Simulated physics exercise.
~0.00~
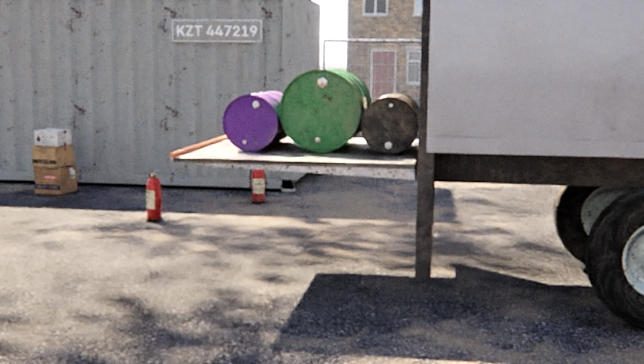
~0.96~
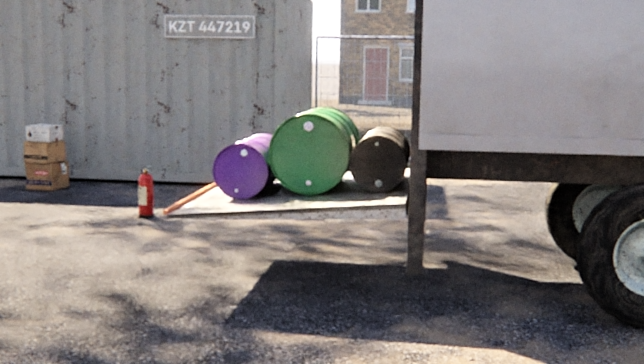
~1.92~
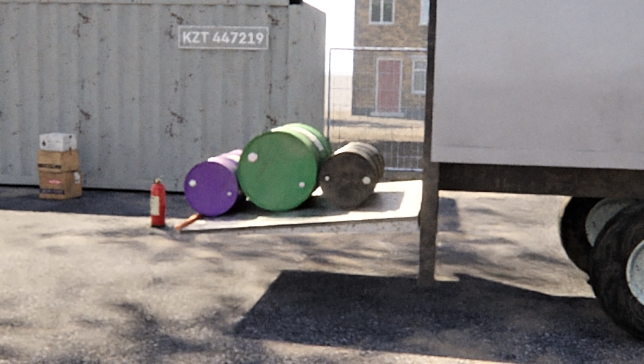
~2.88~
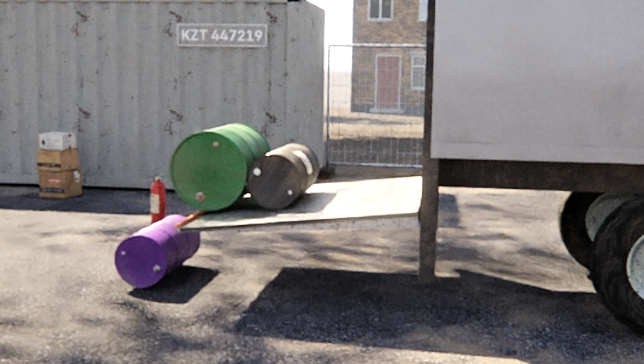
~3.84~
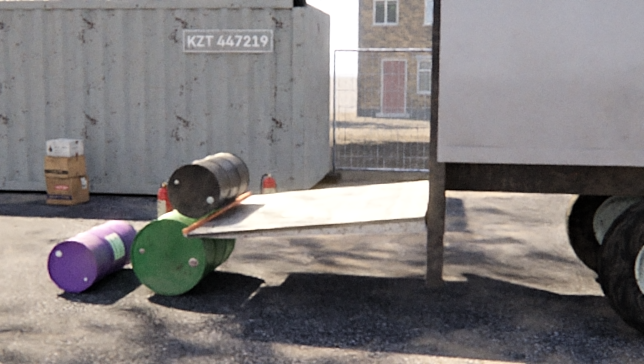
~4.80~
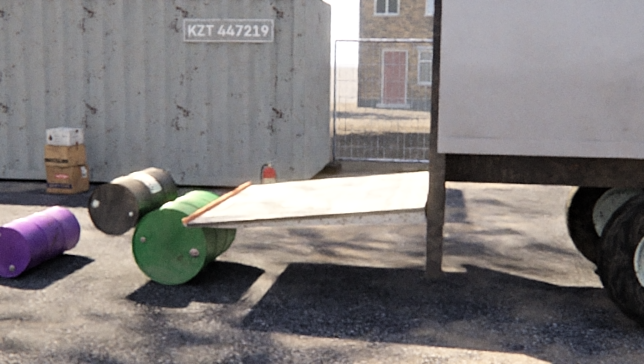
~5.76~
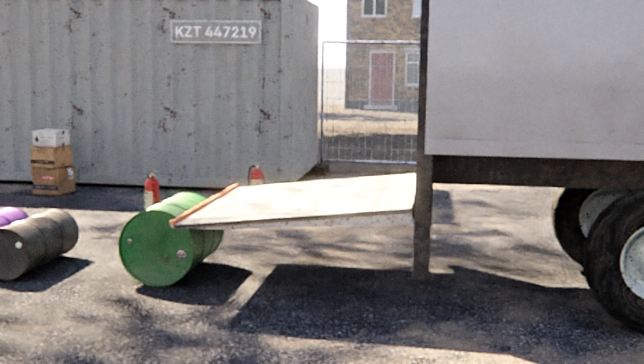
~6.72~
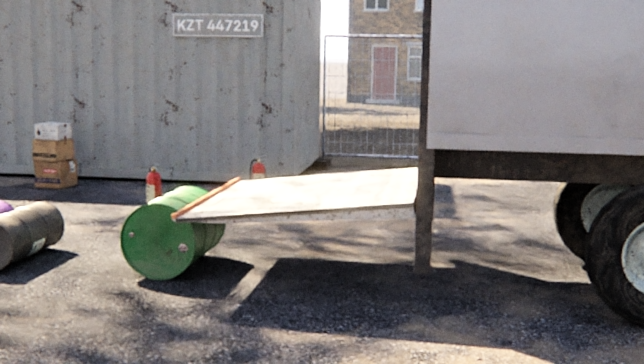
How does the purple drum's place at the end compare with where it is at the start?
At the start the purple drum lies on the lorry's raised platform, to the left of the green one. By the end it is on the ground at the far left edge of the view, mostly hidden behind the dark drum.
Behind a lorry, a platform lowers and tips, and three drums roll off onto the ground.
